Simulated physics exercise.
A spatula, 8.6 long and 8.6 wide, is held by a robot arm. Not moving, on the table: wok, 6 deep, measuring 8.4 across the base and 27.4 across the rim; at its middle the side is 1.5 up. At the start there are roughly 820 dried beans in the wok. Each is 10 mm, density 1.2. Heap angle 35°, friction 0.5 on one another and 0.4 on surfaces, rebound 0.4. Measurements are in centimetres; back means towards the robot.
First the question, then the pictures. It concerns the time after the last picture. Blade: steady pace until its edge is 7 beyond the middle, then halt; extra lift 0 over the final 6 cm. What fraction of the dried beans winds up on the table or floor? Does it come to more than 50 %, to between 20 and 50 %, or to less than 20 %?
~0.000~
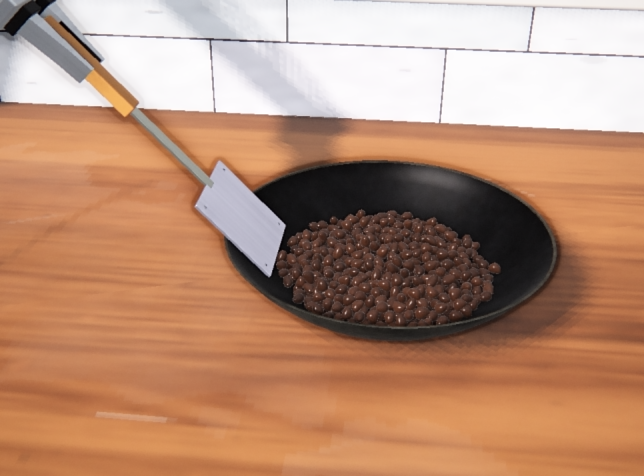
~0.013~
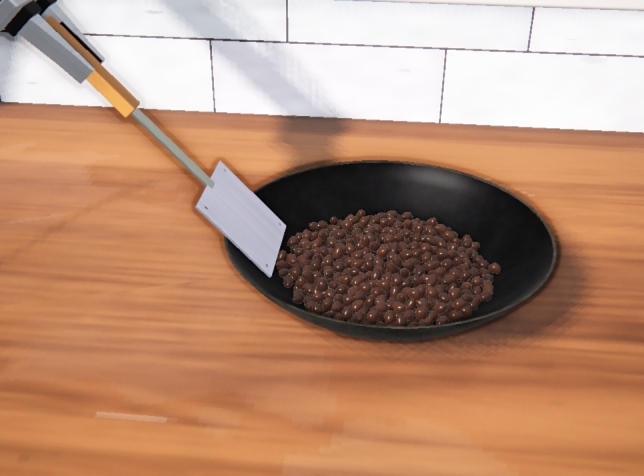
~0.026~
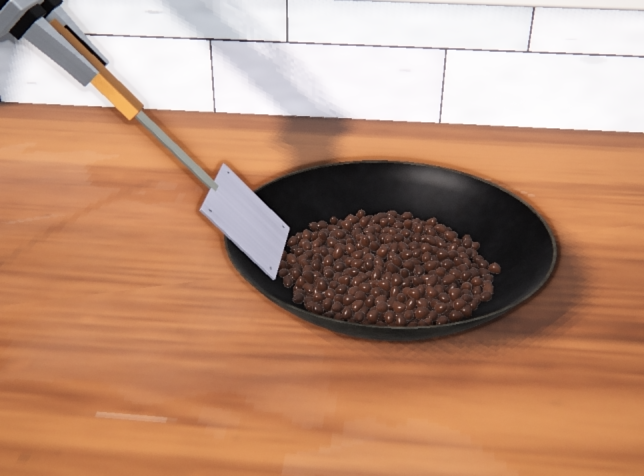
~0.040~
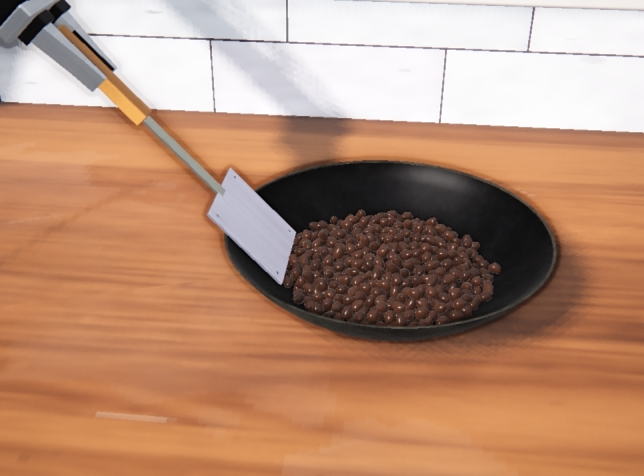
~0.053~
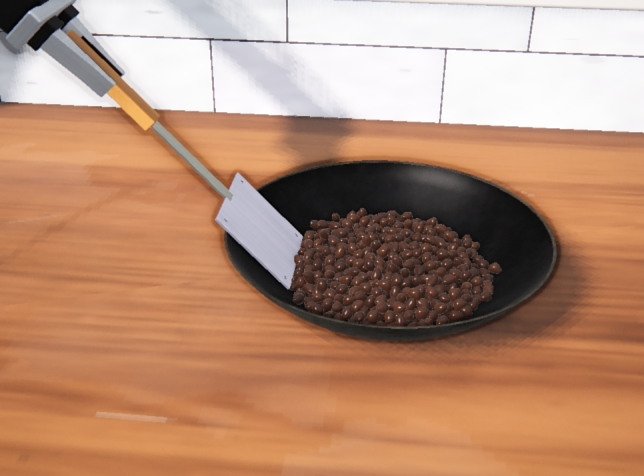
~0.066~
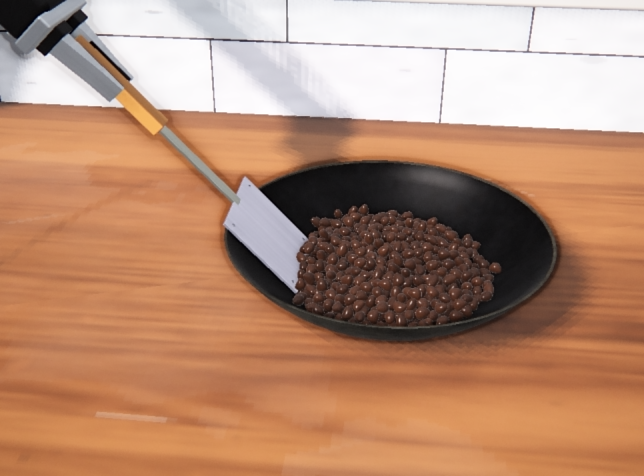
It comes to less than 20 %.
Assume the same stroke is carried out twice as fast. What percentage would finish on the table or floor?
25 per cent, roughly.
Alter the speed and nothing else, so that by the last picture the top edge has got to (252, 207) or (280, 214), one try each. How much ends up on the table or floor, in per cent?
Some 20 and 35 per cent.
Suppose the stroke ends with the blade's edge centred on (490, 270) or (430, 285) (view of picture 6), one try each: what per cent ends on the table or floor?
Around 25 per cent for the first try and 5 per cent for the second.
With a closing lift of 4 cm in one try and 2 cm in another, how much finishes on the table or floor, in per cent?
I'd put it near 5 in a hundred, then near 5 in a hundred.
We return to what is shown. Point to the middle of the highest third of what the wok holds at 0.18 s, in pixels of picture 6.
Near (445, 253).
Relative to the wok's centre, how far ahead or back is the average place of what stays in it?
Roughly 5.5 cm ahead of the centre.
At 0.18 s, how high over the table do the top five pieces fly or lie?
Height: Approx. 5 cm.
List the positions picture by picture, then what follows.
Spatula top edge at (208, 182), sloping 47°; upper third of the load around (389, 259), from x 280 to 495, top at y 215; 823 in the wok, in the first frame.
Spatula top edge at (208, 183), sloping 47°; upper third of the load around (389, 259), from x 280 to 495, top at y 215, in the second frame.
Spatula top edge at (212, 185), sloping 47°; upper third of the load around (389, 259), from x 280 to 495, top at y 215, in the third frame.
Spatula top edge at (219, 190), sloping 47°; upper third of the load around (389, 259), from x 285 to 495, top at y 215, in the fourth frame.
Spatula top edge at (227, 195), sloping 47°; upper third of the load around (389, 257), from x 285 to 495, top at y 215, in the fifth frame.
Spatula top edge at (235, 199), sloping 47°; upper third of the load around (389, 256), from x 285 to 495, top at y 210; 823 in the wok, in the sixth frame.
By 0.18 s, sloping 47°, highest piece 6 above the table; 823 in the wok.
By 0.28 s, sloping 47°, highest piece 8 above the table; 820 in the wok, 3 on the blade or in flight.
By 0.54 s, sloping 47°, highest piece 8 above the table; 729 in the wok, 87 on the table or floor, 7 on the blade or in flight.
By 1.59 s, sloping 47°, highest piece 8 above the table; 724 in the wok, 99 on the table or floor.
Final count, 724 in the wok, 99 on the table or floor. That is 12 % on the table or floor.
